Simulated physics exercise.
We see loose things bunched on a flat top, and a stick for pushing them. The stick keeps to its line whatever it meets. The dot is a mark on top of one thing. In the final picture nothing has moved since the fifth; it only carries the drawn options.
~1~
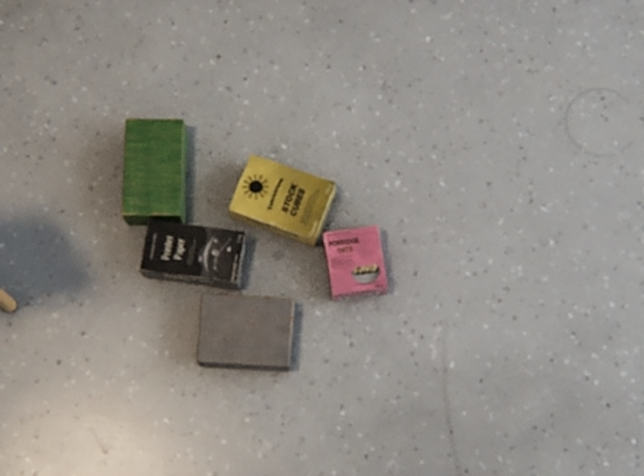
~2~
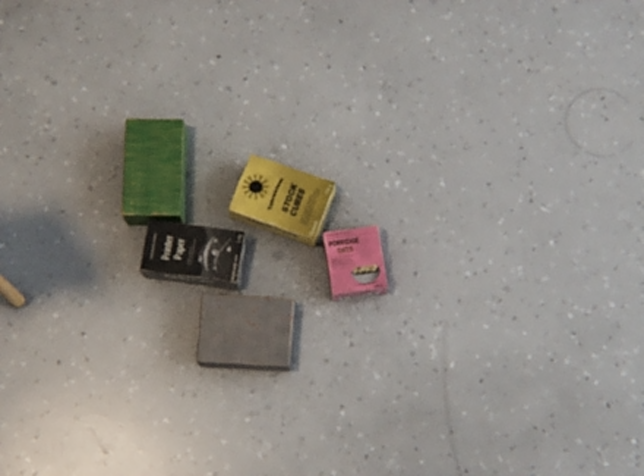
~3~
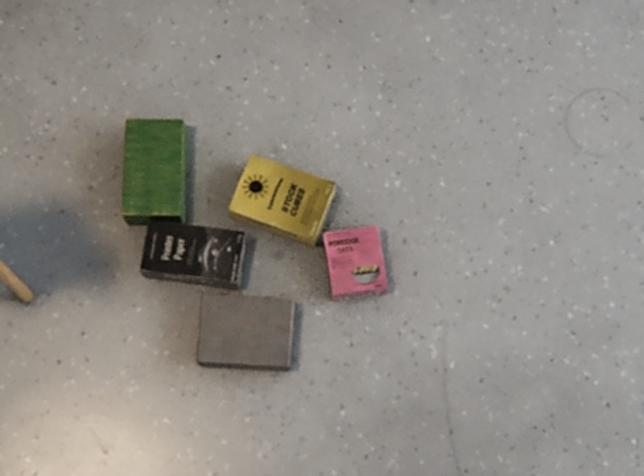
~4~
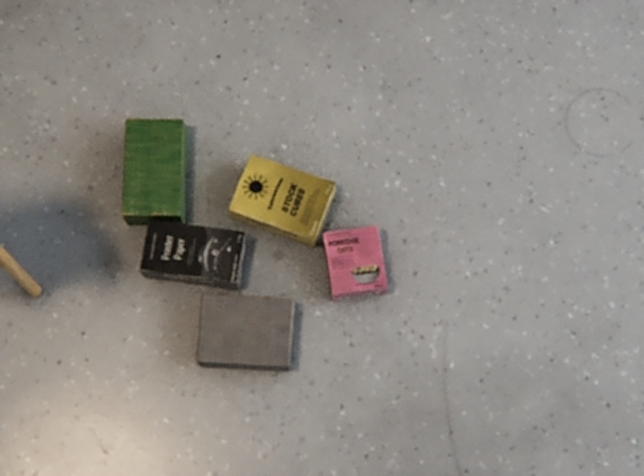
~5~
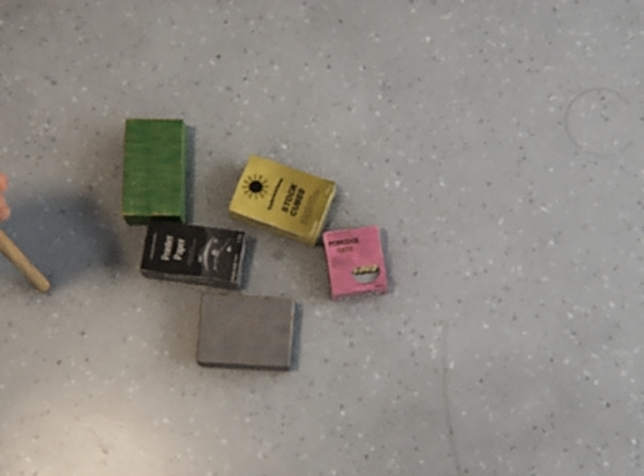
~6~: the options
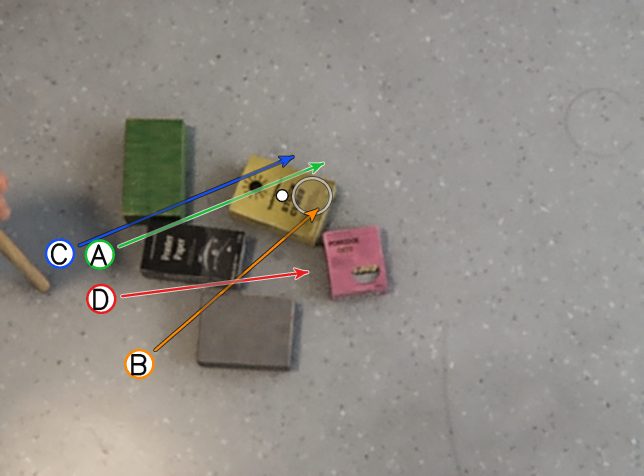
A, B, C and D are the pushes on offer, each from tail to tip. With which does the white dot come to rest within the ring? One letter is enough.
Only C gets it there.
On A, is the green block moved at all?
Yes.
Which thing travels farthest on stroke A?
It is the yellow packet.
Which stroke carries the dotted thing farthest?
Stroke A.
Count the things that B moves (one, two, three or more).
In all, three or more.
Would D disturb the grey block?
No.
On the marked copy, A from (119, 247) to (323, 163); B from (155, 350) to (318, 209); C from (79, 246) to (293, 157); D from (122, 296) to (308, 272); the ring at (312, 196); the white dot at (282, 196).
Following C. Soon after the start, foot of the stick (158, 214); yellow packet (282, 200); green block (174, 164).
Later, foot of the stick (235, 182); yellow packet (284, 200); green block (202, 137).
In the end, foot of the stick (293, 158); yellow packet (313, 199); green block (205, 132); the dot on the yellow packet is in the ring.
As for the rest, A leaves the dotted thing at (371, 187); B leaves the dotted thing at (294, 171); D leaves the dotted thing at (283, 198).
